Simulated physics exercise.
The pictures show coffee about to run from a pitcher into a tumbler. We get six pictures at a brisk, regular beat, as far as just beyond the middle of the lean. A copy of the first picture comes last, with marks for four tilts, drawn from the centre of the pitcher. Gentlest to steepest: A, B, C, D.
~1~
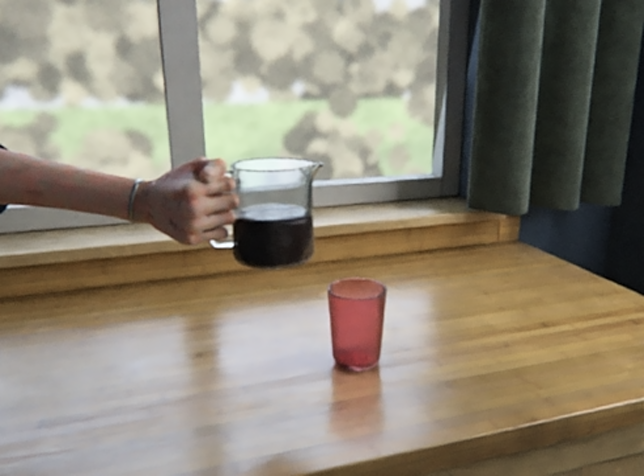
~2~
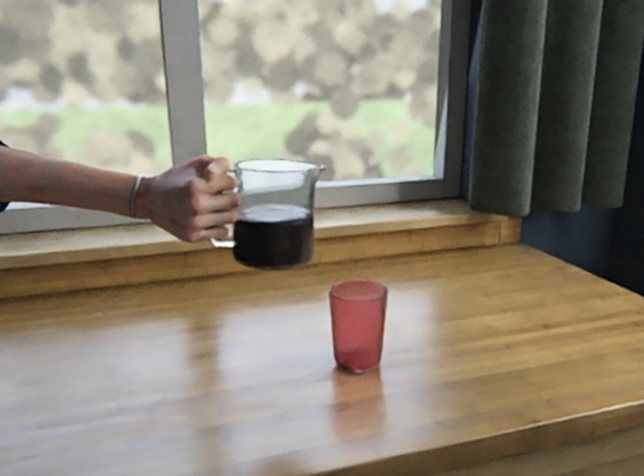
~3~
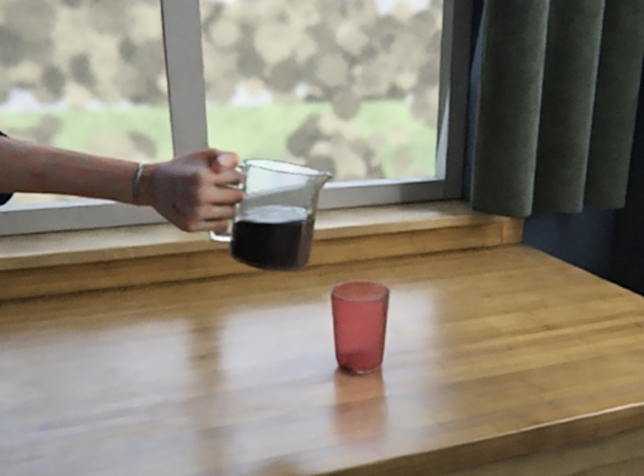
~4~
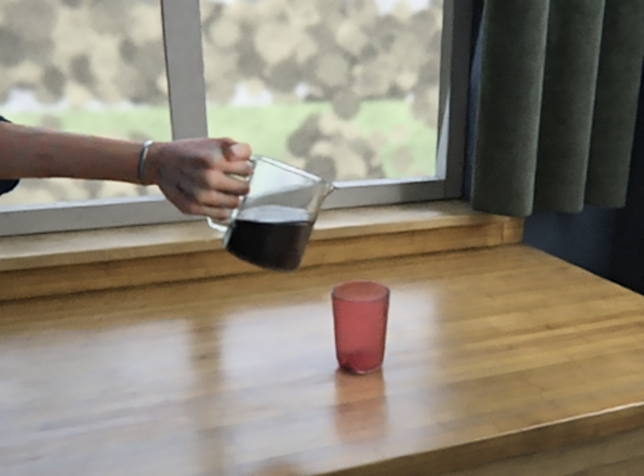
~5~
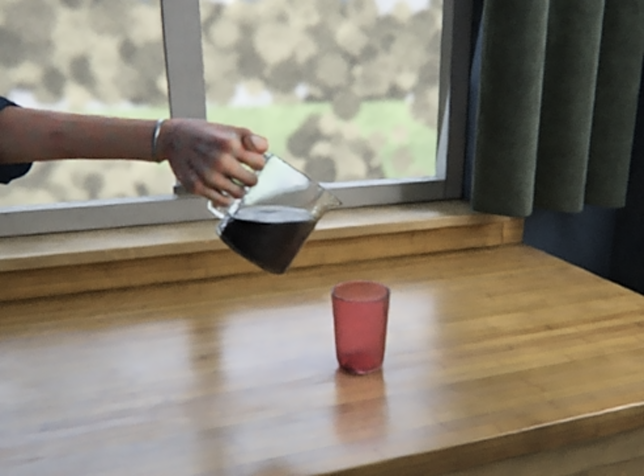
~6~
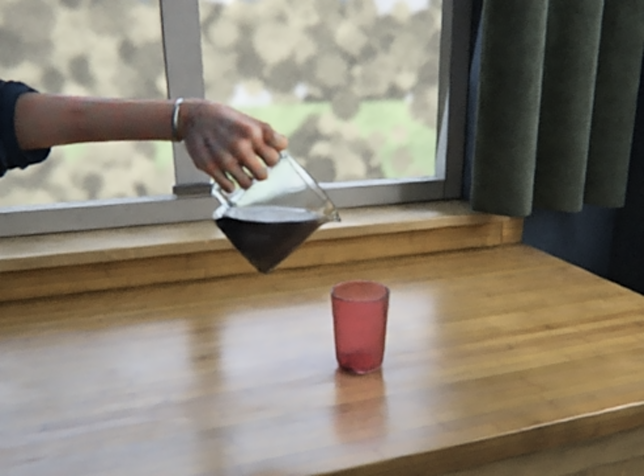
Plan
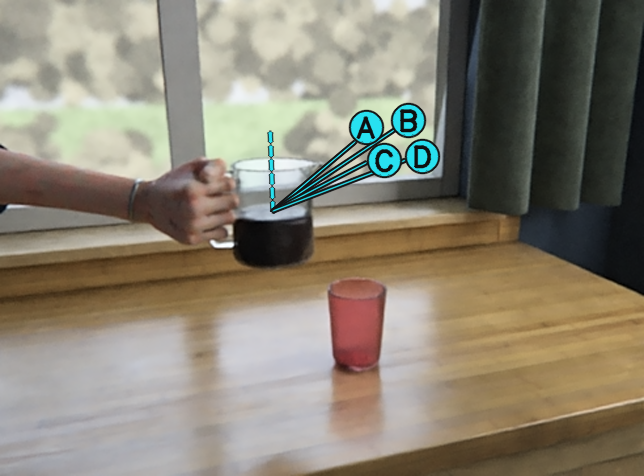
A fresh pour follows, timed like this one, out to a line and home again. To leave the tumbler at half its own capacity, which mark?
I would pick mark D.
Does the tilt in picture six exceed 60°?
No, it does not.
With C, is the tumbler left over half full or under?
Under half.
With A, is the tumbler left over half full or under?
Under.
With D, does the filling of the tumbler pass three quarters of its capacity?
No, less.
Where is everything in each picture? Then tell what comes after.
In the first picture, upright, lip at (322, 163); rim of the tumbler round (357, 288); nothing has left yet.
In the second picture, tipped about 3°, lip at (325, 167); nothing has left yet.
In the third picture, tipped about 10°, lip at (332, 175); nothing has left yet.
In the fourth picture, tipped about 22°, lip at (337, 187); nothing has left yet.
In the fifth picture, tipped about 36°, lip at (340, 203); nothing has left yet.
In the sixth picture, tipped about 52°, lip at (339, 220); nothing has left yet.
On the marked copy, A at (355, 141); B at (393, 130); C at (366, 162); D at (405, 160).
With A, the tumbler ends with about 7 % of what it can hold.
With B, the tumbler ends with about 18 % of what it can hold.
With C, the tumbler ends with about 33 % of what it can hold.
With D, the tumbler ends with about 49 % of what it can hold.
